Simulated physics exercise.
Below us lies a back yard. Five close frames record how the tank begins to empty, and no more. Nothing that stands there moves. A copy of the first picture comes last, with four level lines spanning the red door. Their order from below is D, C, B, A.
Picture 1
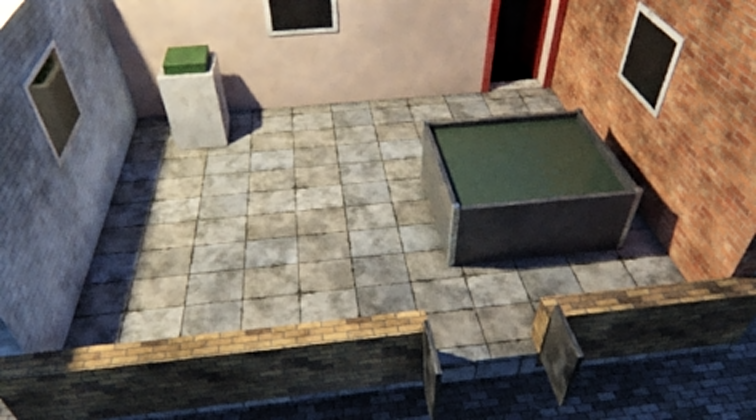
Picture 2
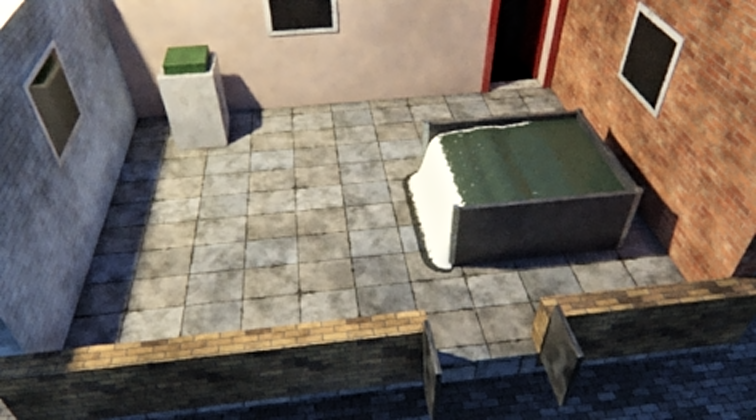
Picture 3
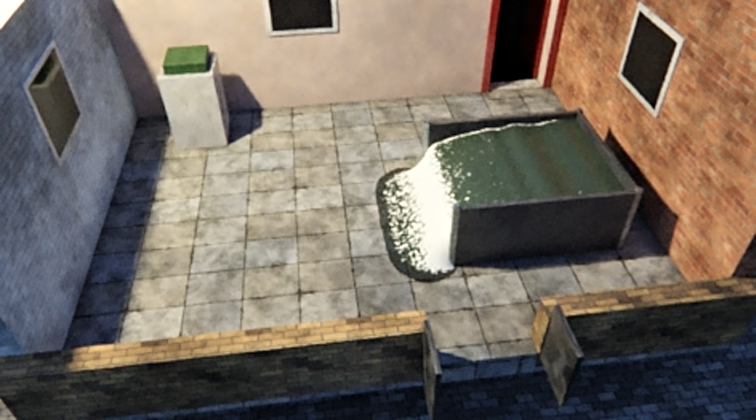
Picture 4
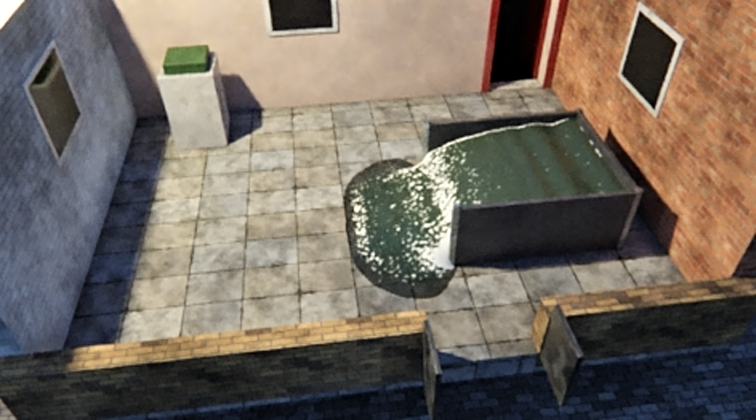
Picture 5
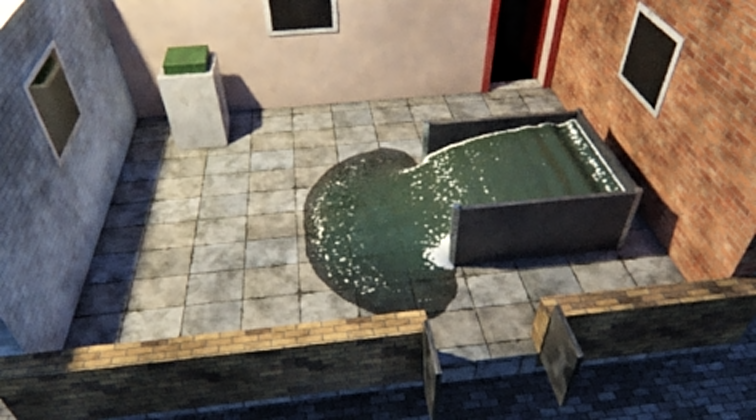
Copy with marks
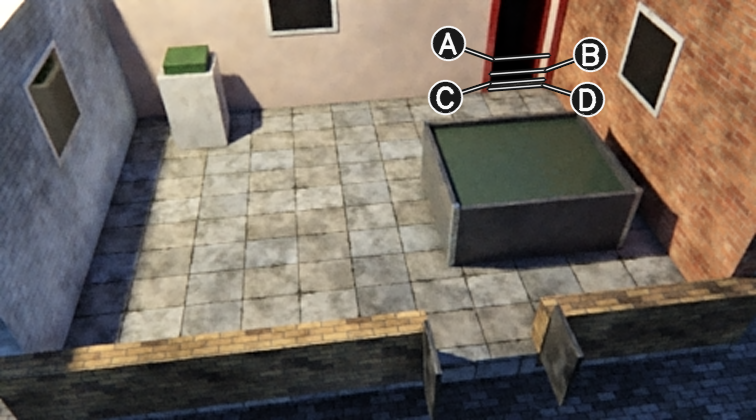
Dark green water pouring from the open left side of a tank, foaming white, then spreading across a paved back yard.
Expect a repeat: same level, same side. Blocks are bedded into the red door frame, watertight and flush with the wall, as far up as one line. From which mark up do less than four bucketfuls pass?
Height C just does it.
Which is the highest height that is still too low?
The answer is D.
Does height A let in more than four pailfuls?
No, not at all.
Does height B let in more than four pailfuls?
No, not at all.
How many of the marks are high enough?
Three of them.
In white, A at (520, 57); B at (518, 72); C at (516, 81); D at (516, 87); from the bottom up D, C, B, A.
With A, nothing gets over.
With B, nothing gets over.
With C, a splash gets over, under a bucket.
With D, about 10 bucketfuls get in.
